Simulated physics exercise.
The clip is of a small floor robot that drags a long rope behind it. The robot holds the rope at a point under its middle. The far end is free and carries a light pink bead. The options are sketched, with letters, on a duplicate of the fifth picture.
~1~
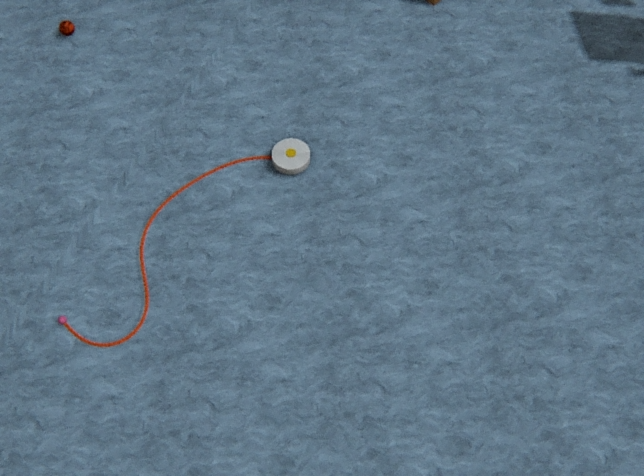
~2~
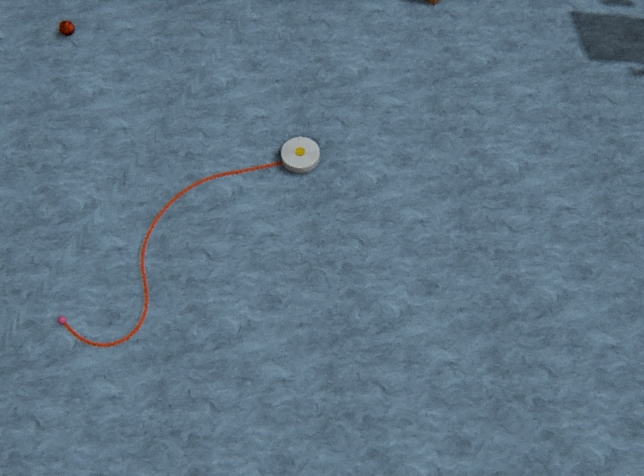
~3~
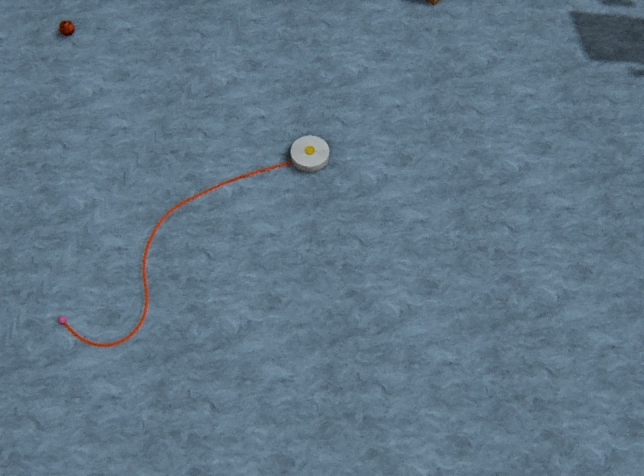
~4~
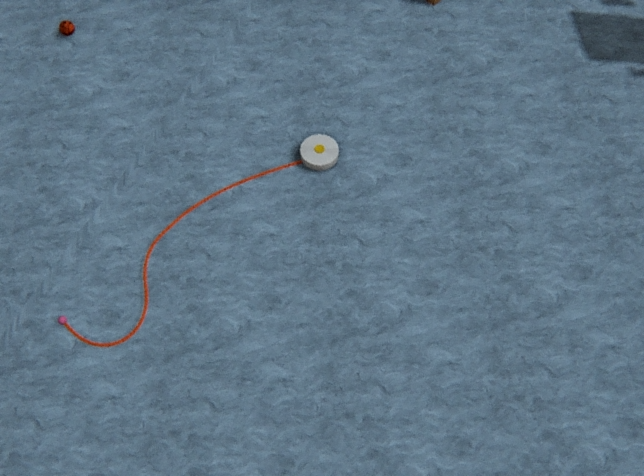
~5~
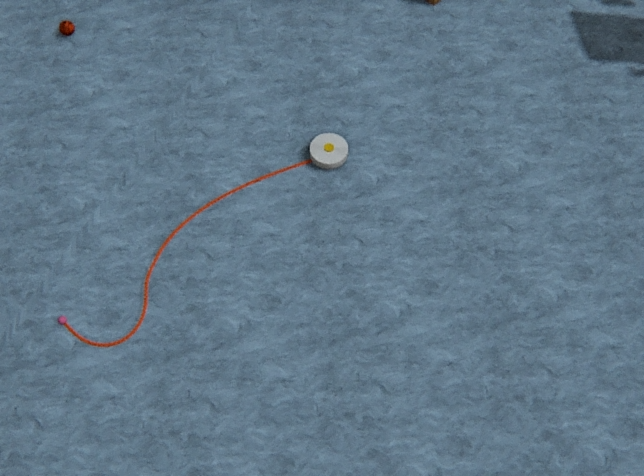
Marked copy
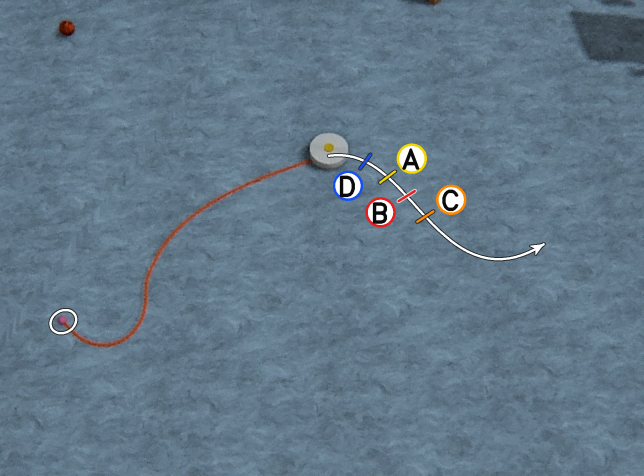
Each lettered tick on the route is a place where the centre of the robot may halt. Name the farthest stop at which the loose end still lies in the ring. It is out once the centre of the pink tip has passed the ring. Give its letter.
No farther than C.
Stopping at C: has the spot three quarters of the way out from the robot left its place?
By then, yes.
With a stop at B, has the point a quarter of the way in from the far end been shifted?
Yes.
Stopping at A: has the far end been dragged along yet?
No.
On the marked copy, A at (388, 177); B at (407, 196); C at (425, 217); D at (365, 162); the ring at (63, 322); the route from (329, 156) via (427, 219) to (544, 244).
With C. Early on, robot (370, 160), middle of the rope (205, 234), free end (62, 320).
Further on, robot (402, 187), middle of the rope (224, 233), free end (64, 322).
At the end, robot (426, 213), middle of the rope (240, 236), free end (69, 324); the free end is still in its ring.
As for the rest, A is safe but short; B is safe but short; D is safe but short.
